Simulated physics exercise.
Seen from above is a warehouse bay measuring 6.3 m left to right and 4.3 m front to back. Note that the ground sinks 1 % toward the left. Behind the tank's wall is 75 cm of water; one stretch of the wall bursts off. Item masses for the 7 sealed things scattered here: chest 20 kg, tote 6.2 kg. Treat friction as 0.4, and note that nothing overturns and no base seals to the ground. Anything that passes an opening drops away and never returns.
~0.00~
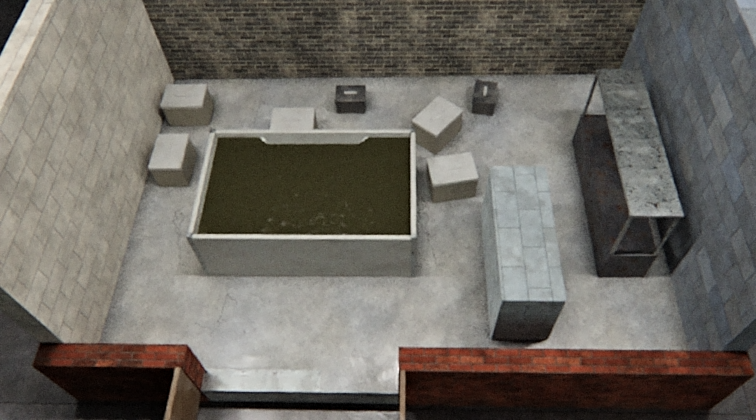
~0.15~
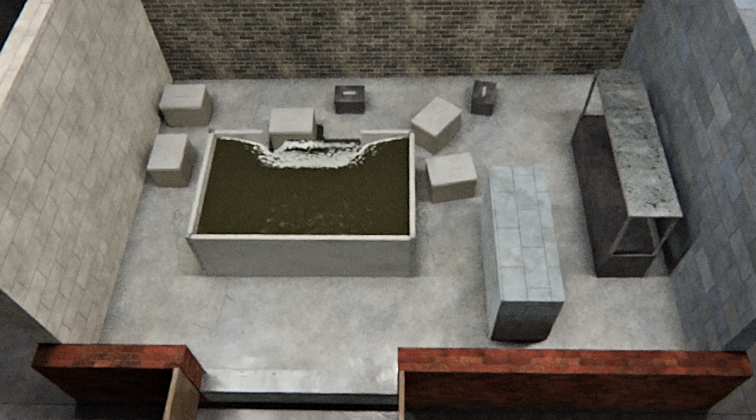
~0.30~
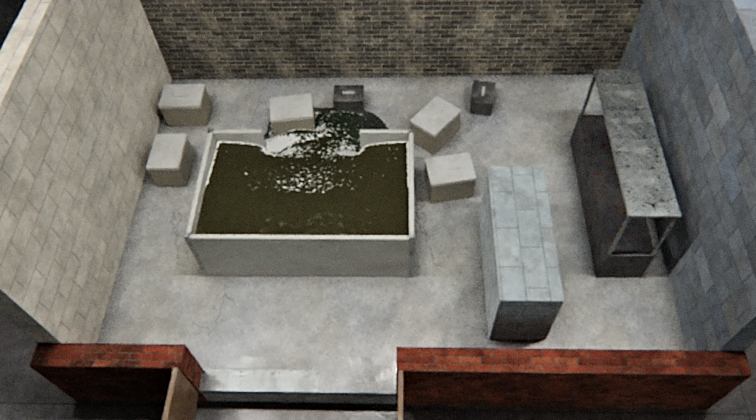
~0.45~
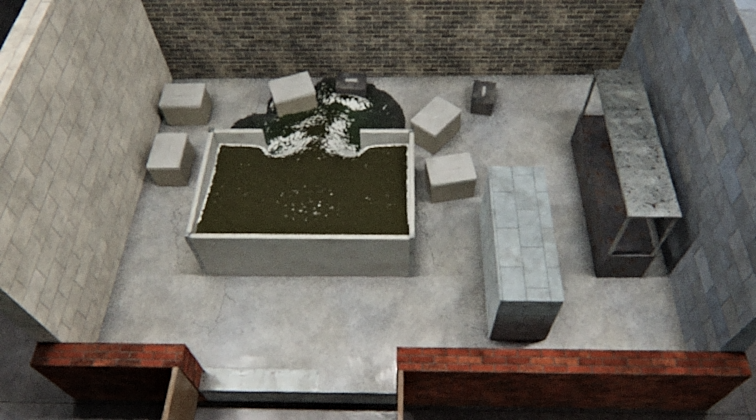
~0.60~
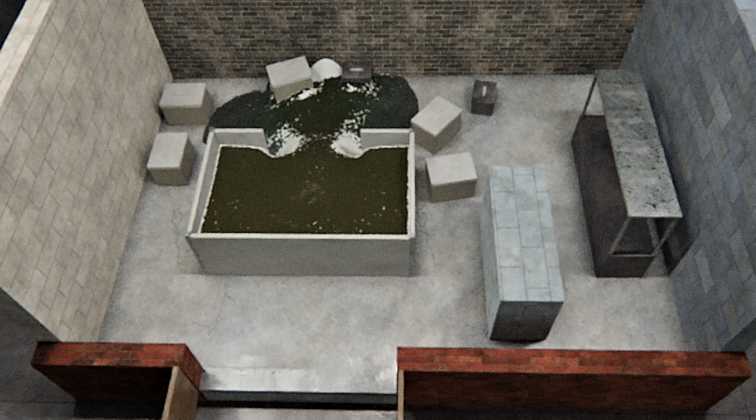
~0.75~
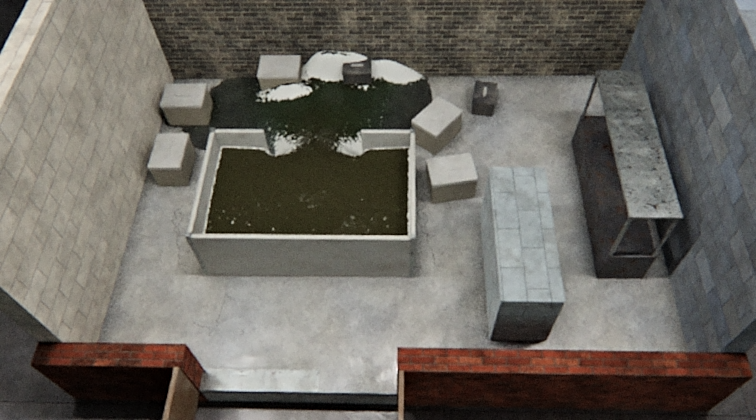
In a walled bay, dark water bursts from a tank's back and pushes two boxes backward.
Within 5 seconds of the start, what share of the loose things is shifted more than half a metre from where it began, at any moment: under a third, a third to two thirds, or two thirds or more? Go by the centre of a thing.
Two thirds or more.
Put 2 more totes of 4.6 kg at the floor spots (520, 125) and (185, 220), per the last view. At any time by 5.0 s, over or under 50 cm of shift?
Taking them in turn, the first is above the mark and the second is above the mark.
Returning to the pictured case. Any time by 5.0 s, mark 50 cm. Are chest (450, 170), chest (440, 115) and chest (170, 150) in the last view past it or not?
Result by item: Within it; within it; beyond it.
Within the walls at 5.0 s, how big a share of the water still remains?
100 %.
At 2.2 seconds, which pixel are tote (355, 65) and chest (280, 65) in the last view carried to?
(511, 84) and (170, 114), roughly.
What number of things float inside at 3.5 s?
Total: 3.
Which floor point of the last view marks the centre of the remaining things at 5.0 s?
Mean position approx. (394, 246).
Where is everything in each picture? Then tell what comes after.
The first picture shows a chest at (293, 119), on the bottom; a tote at (351, 93) rests on the ground; water covers 3.3 m2; 0 of 7 have shifted.
The second picture shows a chest at (292, 119), on the bottom; a tote at (349, 93), on the bottom; 3.9 m2 under water; 0 of 7 have shifted.
The third picture shows a chest at (291, 107), on the bottom, 22 cm from its start; a tote at (349, 93) rests on the ground; 4.6 m2 under water; 1 of 7 have shifted.
The fourth picture shows a chest at (292, 86) rests on the ground, 58 cm from its start; a tote at (351, 81), on the bottom, 22 cm from its start; 5.6 m2 under water; 2 of 7 have shifted.
The fifth picture shows a chest at (289, 71) rests on the ground, 88 cm from its start; a tote at (356, 70), on the bottom, 41 cm from its start; water covers 6.7 m2; 2 of 7 have shifted.
The sixth picture shows a chest at (279, 66) rests on the ground, 99 cm from its start; a tote at (357, 66) floats, 41 cm from its start; water covers 7.5 m2; 2 of 7 have shifted.
After 1.1 s 1 of 7 are over 50 cm from their spots; 2 afloat.
After 2.2 s 4 of 7 are over 50 cm from their spots; 2 afloat.
After 3.5 s 5 of 7 are over 50 cm from their spots; 3 afloat.
After 5.0 s 5 of 7 are over 50 cm from their spots, and 5 have been at some point; 3 afloat.
